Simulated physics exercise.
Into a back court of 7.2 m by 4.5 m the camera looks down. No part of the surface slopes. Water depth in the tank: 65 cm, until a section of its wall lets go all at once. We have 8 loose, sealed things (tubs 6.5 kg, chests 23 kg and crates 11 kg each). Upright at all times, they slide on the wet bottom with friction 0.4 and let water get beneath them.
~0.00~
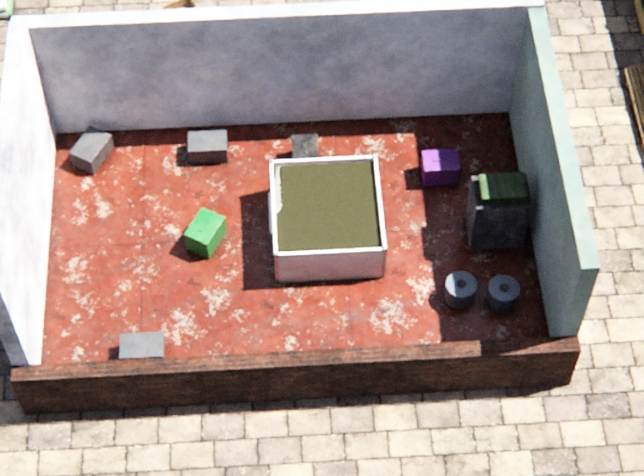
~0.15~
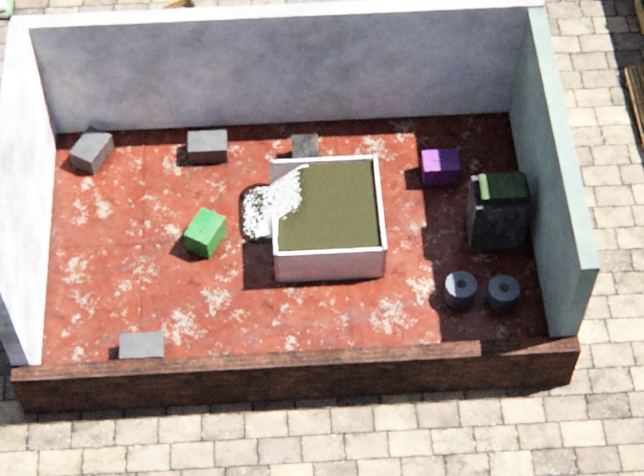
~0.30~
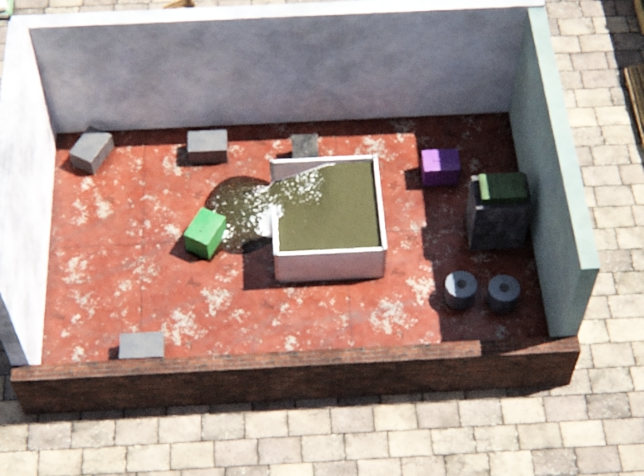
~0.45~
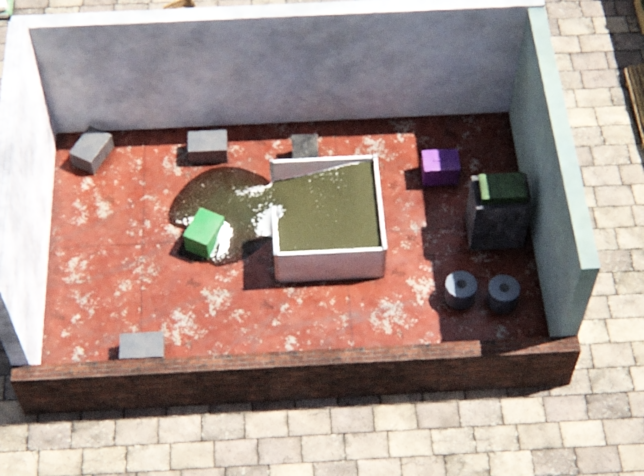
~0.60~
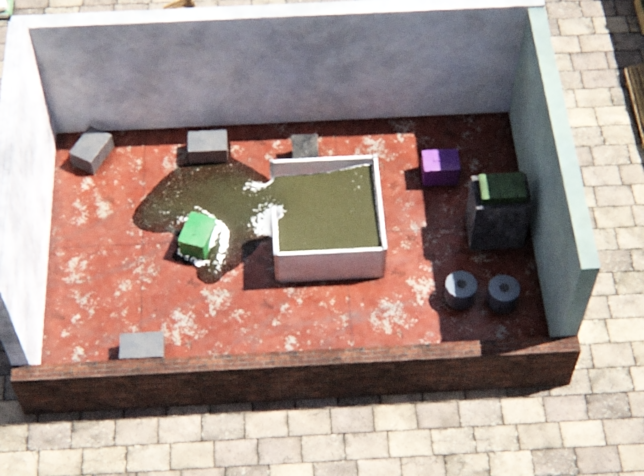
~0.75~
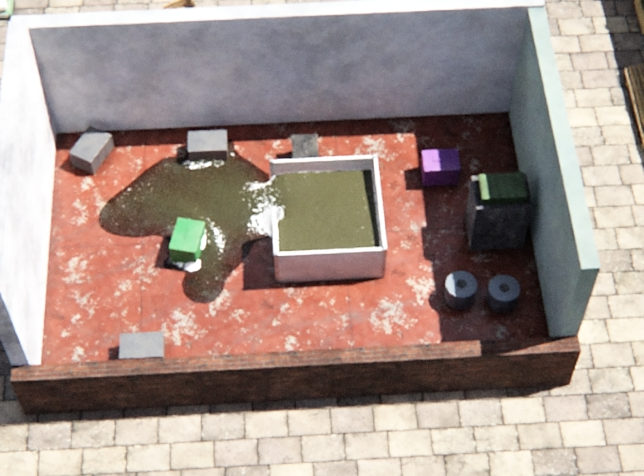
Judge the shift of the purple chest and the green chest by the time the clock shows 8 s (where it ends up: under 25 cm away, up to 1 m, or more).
First the purple chest: It is hardly displaced; then the green chest: It is displaced a long way.
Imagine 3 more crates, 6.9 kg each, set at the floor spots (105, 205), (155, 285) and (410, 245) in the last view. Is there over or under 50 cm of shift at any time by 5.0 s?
One by one: Beyond the mark, beyond the mark, below the mark.
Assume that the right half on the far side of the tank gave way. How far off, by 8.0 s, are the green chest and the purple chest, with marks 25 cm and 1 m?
The green chest would remain almost still and the purple chest would remain almost still.
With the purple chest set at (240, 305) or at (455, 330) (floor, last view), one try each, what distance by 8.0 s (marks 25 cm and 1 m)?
From the first spot it does not really budge, and from the second it does not really budge.
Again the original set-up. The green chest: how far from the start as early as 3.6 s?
250 cm or so by then.
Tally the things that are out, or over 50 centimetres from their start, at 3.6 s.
The number I get is 1.
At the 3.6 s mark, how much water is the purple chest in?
Roughly 0 cm deep.
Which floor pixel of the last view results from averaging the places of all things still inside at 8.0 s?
Mean position: Approximately (350, 252).
After 1.6 s the purple chest is near (441, 160), 0.0 m from its start, aground; the green chest is near (129, 265), 1.3 m from its start, aground; 1 afloat.
After 3.6 s the purple chest is near (441, 160), 0.0 m from its start, aground; the green chest is near (82, 325), 2.3 m from its start, afloat; 2 afloat.
After 5.6 s the purple chest is near (441, 160), 0.0 m from its start, aground; the green chest is near (128, 346), 2.3 m from its start, afloat; 2 afloat.
After 8.0 s the purple chest is near (441, 160), 0.0 m from its start, aground; the green chest is near (251, 339), 2.0 m from its start, aground; 2 afloat.
